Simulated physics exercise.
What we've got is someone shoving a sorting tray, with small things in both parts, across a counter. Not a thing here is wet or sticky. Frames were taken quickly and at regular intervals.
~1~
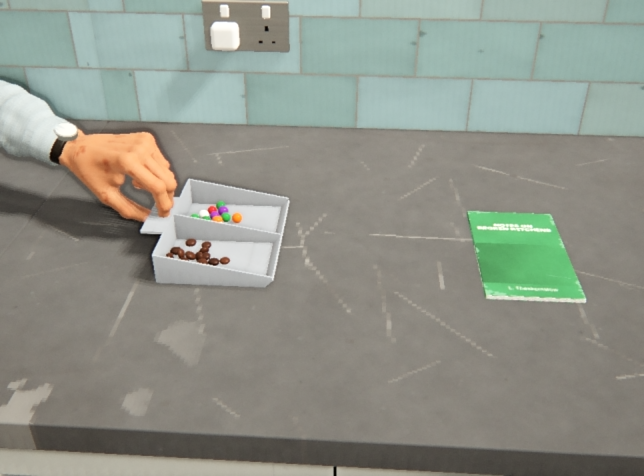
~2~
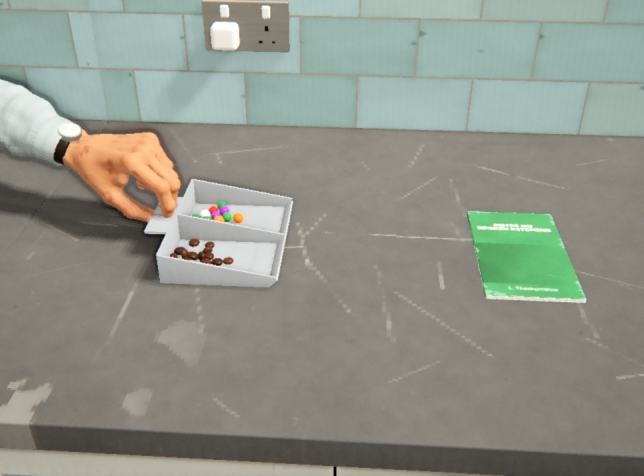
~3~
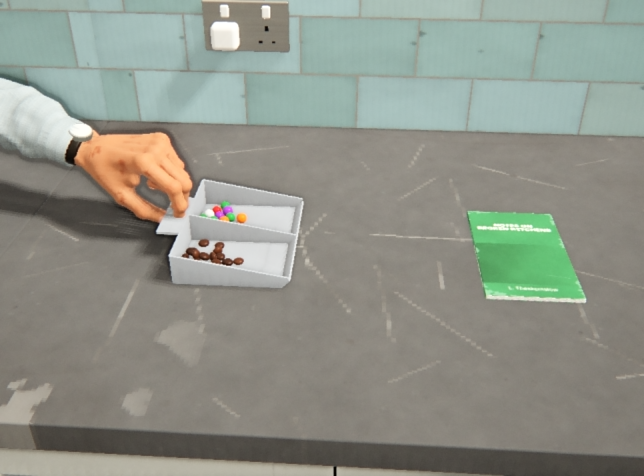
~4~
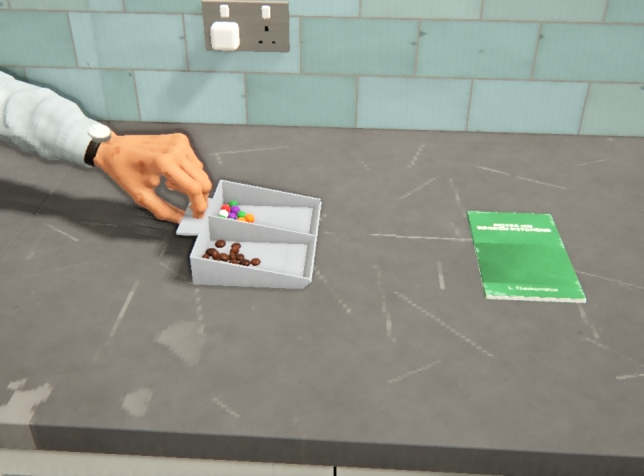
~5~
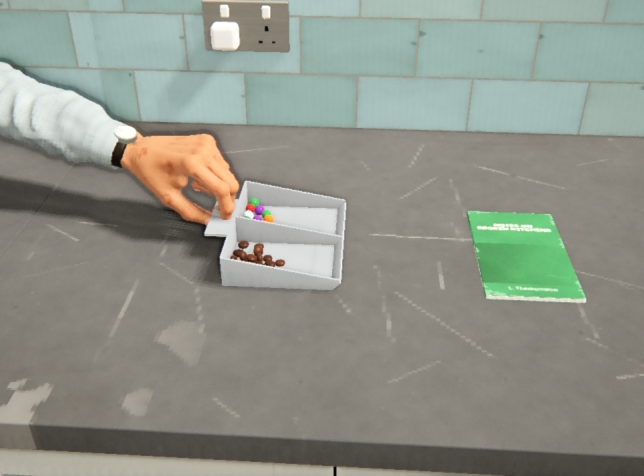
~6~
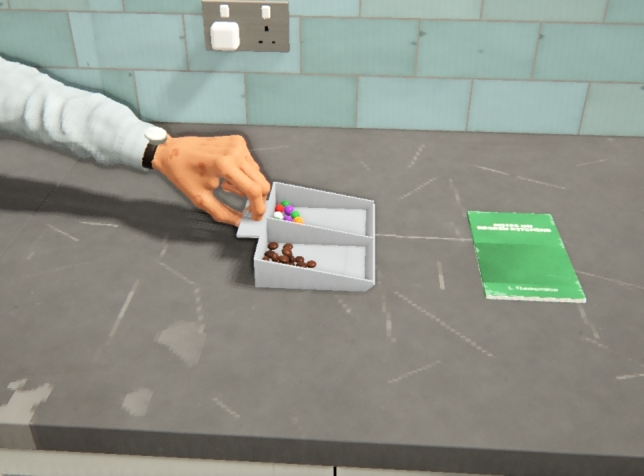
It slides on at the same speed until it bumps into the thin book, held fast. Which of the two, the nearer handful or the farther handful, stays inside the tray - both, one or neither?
As it turns out, the nearer handful stays inside, the farther handful loses some.
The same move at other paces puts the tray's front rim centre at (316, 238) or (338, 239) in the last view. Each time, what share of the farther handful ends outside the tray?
First some 0, then 10 per cent.
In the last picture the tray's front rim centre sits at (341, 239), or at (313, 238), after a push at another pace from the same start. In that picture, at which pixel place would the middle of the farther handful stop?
Lab note: Resting centre (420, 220) for the first pace, (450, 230) for the second.
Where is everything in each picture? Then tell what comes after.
In the first frame, front rim at (281, 237), at rest; thin book at (528, 273); nearer handful at (191, 256), a few flat chocolate drops; farther handful at (215, 216), a few glass marbles.
In the second frame, front rim at (285, 237), hardly any of the way covered; farther handful at (216, 216).
In the third frame, front rim at (297, 237), a small part of the way covered; nearer handful at (204, 256).
In the fourth frame, front rim at (316, 238), about a quarter of the way covered; farther handful at (232, 218).
In the fifth frame, front rim at (343, 239), about a third of the way covered; nearer handful at (252, 258).
In the sixth frame, front rim at (374, 240), about half of the way covered; thin book at (528, 273); nearer handful at (284, 260); farther handful at (288, 221).
Then, 0.09 s past the last view, tray still sliding, front rim near (422, 242); nearer handful all inside; farther handful all inside.
Then, 0.29 s past the last view, tray stopped at the thin book; nearer handful all inside, moved towards the front rim; farther handful all inside, moved towards the front rim.
Then, 0.50 s past the last view, tray stopped at the thin book; nearer handful all inside, moved towards the front rim; farther handful about half out of the tray.
Finally, tray stopped at the thin book; nearer handful all inside, moved towards the front rim; farther handful about two thirds out of the tray.
